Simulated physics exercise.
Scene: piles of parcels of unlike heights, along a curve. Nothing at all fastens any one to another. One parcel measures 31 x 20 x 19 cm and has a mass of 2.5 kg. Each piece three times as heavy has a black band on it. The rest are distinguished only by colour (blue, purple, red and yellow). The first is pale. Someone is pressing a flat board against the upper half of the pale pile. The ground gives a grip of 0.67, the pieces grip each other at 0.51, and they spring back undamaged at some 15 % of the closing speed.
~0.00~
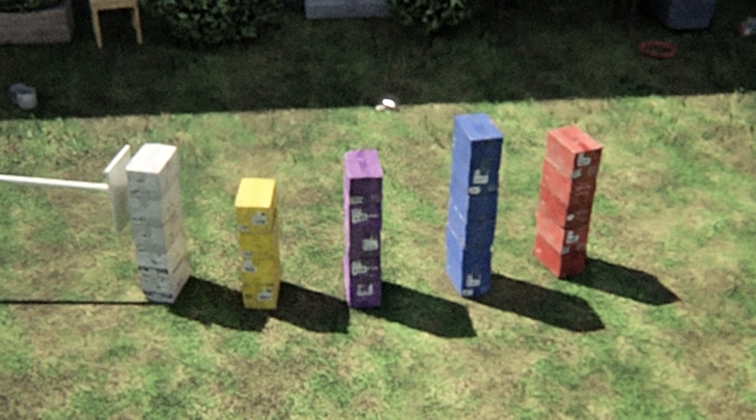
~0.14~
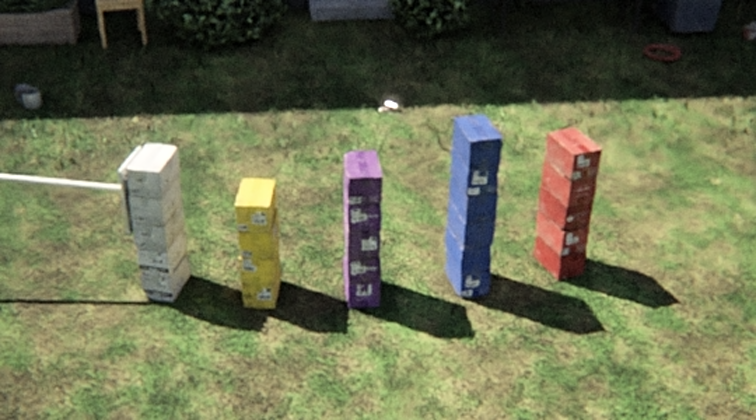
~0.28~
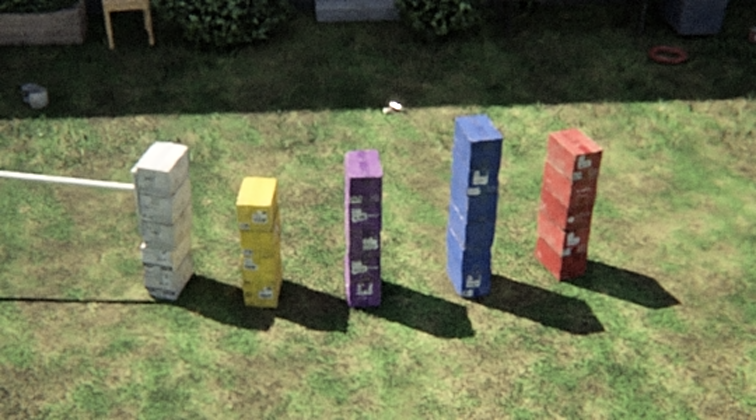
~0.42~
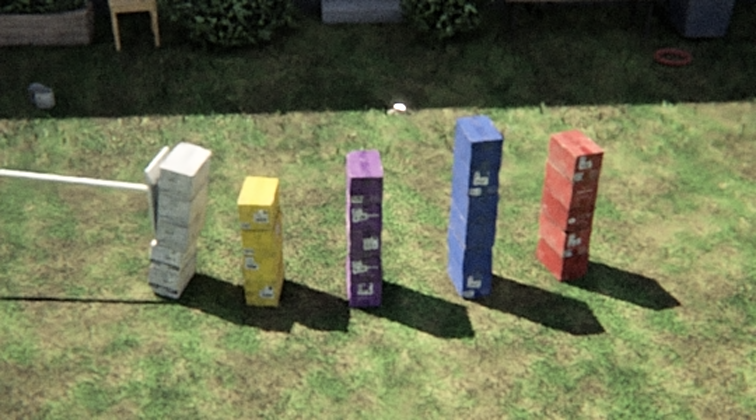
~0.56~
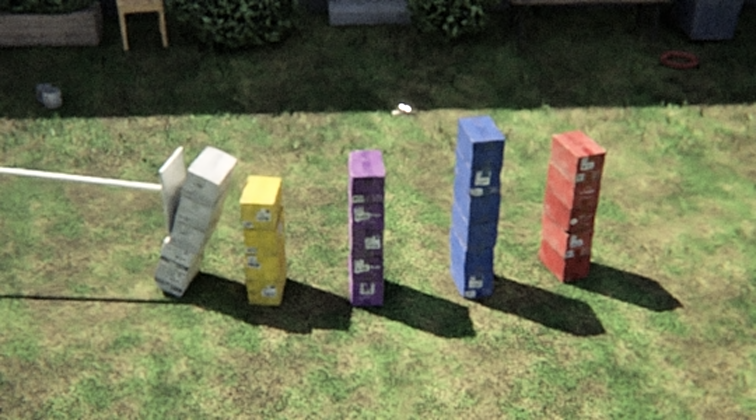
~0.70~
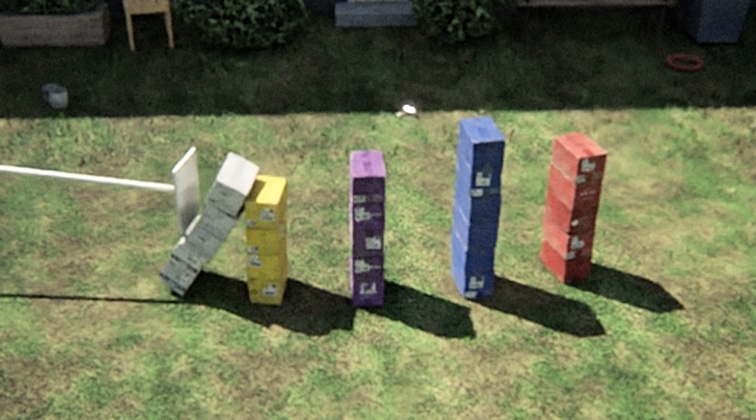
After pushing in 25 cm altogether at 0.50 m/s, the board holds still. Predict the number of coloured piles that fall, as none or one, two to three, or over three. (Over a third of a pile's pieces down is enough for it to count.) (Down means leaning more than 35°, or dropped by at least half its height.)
The number of coloured piles that fall is over three.
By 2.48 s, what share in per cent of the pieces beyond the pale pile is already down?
75 per cent.
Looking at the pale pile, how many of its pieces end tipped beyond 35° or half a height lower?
The answer is 5 of the pale ones.
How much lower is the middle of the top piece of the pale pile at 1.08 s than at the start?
Roughly 10 cm lower.
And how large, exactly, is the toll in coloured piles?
Exactly 4.
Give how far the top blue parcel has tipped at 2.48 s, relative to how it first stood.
Roughly 15 degrees.
After 1.08 s, 5 of the pale pile down; none of the 20 other parcels down, 4 disturbed; top yellow parcel 24° from how it stood.
After 1.74 s, 5 of the pale pile down; 4 of the 20 other parcels down; top yellow parcel 47° from how it stood, 27 cm lower; top purple parcel 26° from how it stood, 8 cm lower.
After 2.48 s, 5 of the pale pile down; 15 of the 20 other parcels down; top yellow parcel 69° from how it stood, 33 cm lower; top purple parcel 47° from how it stood, 42 cm lower.
After 2.92 s, 5 of the pale pile down; 20 of the 20 other parcels down; top yellow parcel on its side; top purple parcel 73° from how it stood, 65 cm lower.
In the end (4.2 s), 5 of the pale pile down; 20 of the 20 other parcels down; top red parcel on its side; top purple parcel on its side. Wrecked, blue, purple, red and yellow. From the last view, middles, top red parcel near (725, 208), top purple parcel near (546, 287).
